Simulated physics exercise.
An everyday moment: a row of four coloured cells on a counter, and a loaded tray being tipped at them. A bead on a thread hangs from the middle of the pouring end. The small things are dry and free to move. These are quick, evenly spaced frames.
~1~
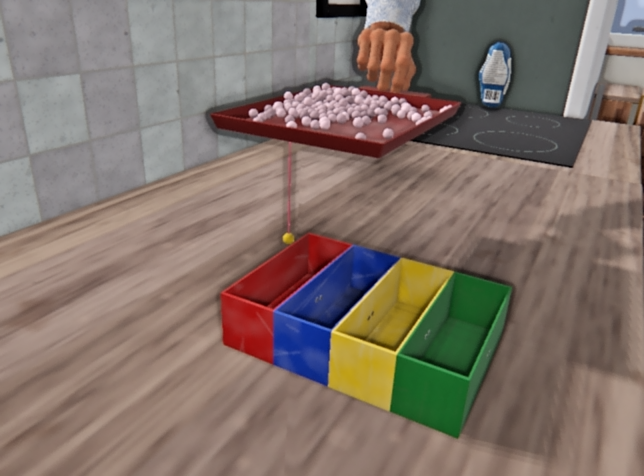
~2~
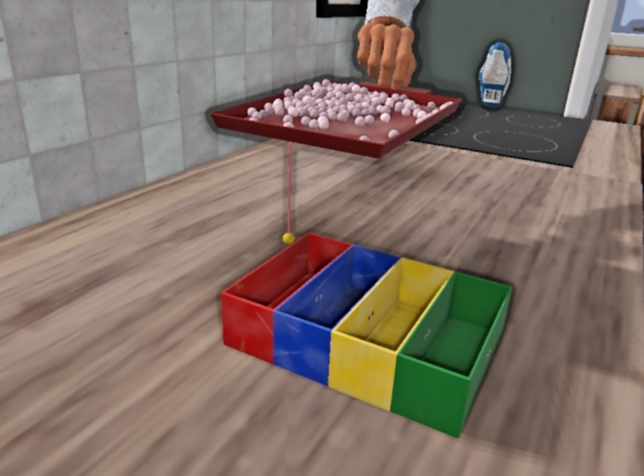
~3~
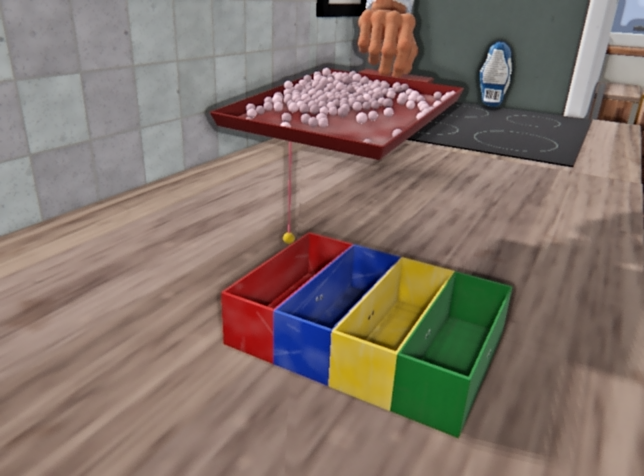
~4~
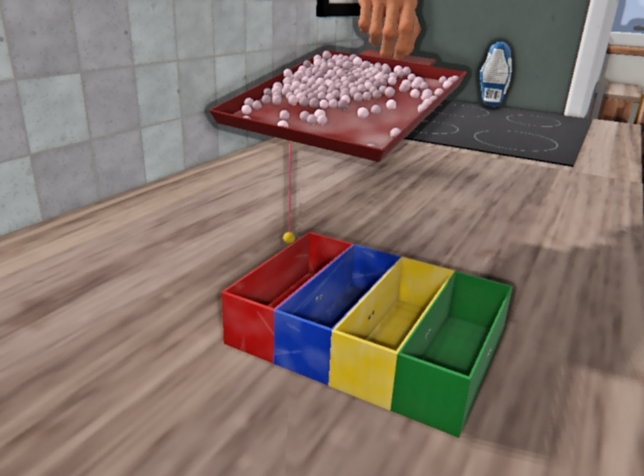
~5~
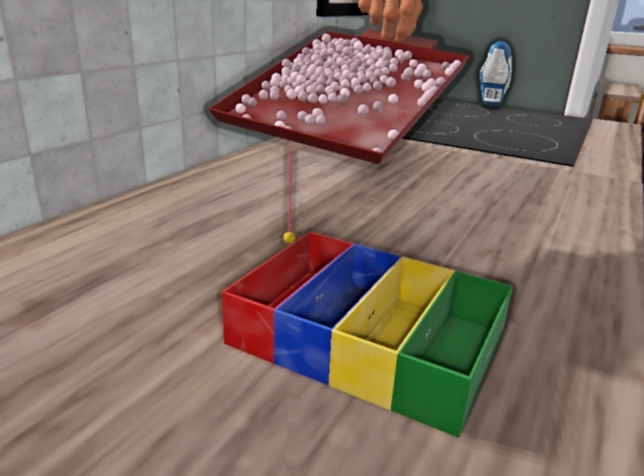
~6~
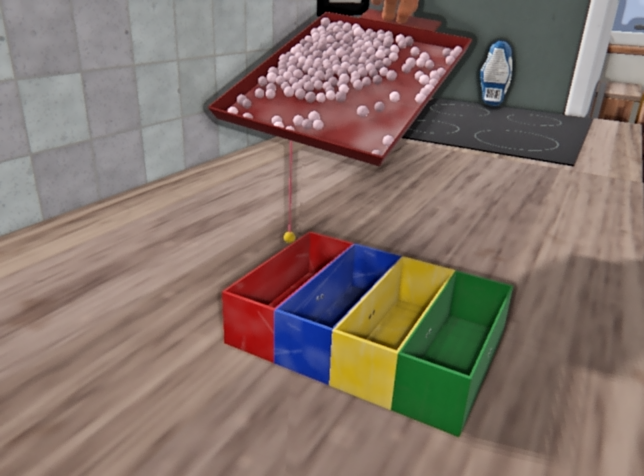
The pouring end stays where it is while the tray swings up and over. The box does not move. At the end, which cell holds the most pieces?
The blue one ends fullest.
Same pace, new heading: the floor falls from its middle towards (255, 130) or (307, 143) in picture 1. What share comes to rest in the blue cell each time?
Roughly 0 per cent, and 30 per cent.
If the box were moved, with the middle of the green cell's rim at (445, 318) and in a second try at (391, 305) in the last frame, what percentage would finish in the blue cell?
About 40 and 20 per cent.
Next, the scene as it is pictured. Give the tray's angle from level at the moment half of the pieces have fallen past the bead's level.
Roughly 70°.
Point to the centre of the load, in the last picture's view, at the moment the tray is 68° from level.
Close to (321, 260).
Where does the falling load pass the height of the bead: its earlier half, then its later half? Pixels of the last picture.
At about (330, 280), then at (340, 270).
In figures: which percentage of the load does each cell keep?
Red cell: 20 %, blue cell: 40 %, yellow cell: 30 %, green cell: 0 %.
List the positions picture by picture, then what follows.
The first frame shows corners of the pouring end near (217, 114) and (380, 142), level; middle of the load near (334, 105), sugar pearls; bead on its thread near (289, 239); red cell near (248, 323); blue cell near (302, 343); yellow cell near (362, 365); green cell near (429, 390).
The second frame shows corners of the pouring end near (217, 113) and (380, 142), level; middle of the load near (337, 101), a little on the move.
The third frame shows corners of the pouring end near (217, 111) and (380, 144), tipped barely, lowest at the right corner; middle of the load near (337, 92), a little on the move.
The fourth frame shows corners of the pouring end near (216, 109) and (380, 147), tipped a little, lowest at the right corner; middle of the load near (335, 81), near a quarter on the move.
The fifth frame shows corners of the pouring end near (216, 107) and (380, 150), tipped clearly, lowest at the right corner; middle of the load near (335, 69), near a third on the move.
The sixth frame shows corners of the pouring end near (215, 106) and (380, 153), tipped clearly, lowest at the right corner; middle of the load near (334, 60), all but a few on the move; red cell near (249, 322); blue cell near (303, 342); yellow cell near (363, 364); green cell near (430, 389).
Shortly afterwards, tray tipped steeply; near a quarter on the tray; near a quarter in the yellow cell; a little in the blue cell; a little in the red cell; only a few in the green cell; near a quarter falling or outside the box.
Next, tray tipped past a quarter turn; near a third in the blue cell; near a quarter in the yellow cell; near a quarter in the red cell; only a few in the green cell; a little falling or outside the box.
Some moments later, tray tipped past a quarter turn; near a third in the blue cell; near a quarter in the yellow cell; near a quarter in the red cell; only a few in the green cell; a little falling or outside the box.
In the end, tray tipped past a quarter turn; near a third in the blue cell; near a quarter in the yellow cell; near a quarter in the red cell; only a few in the green cell; a little outside the box.
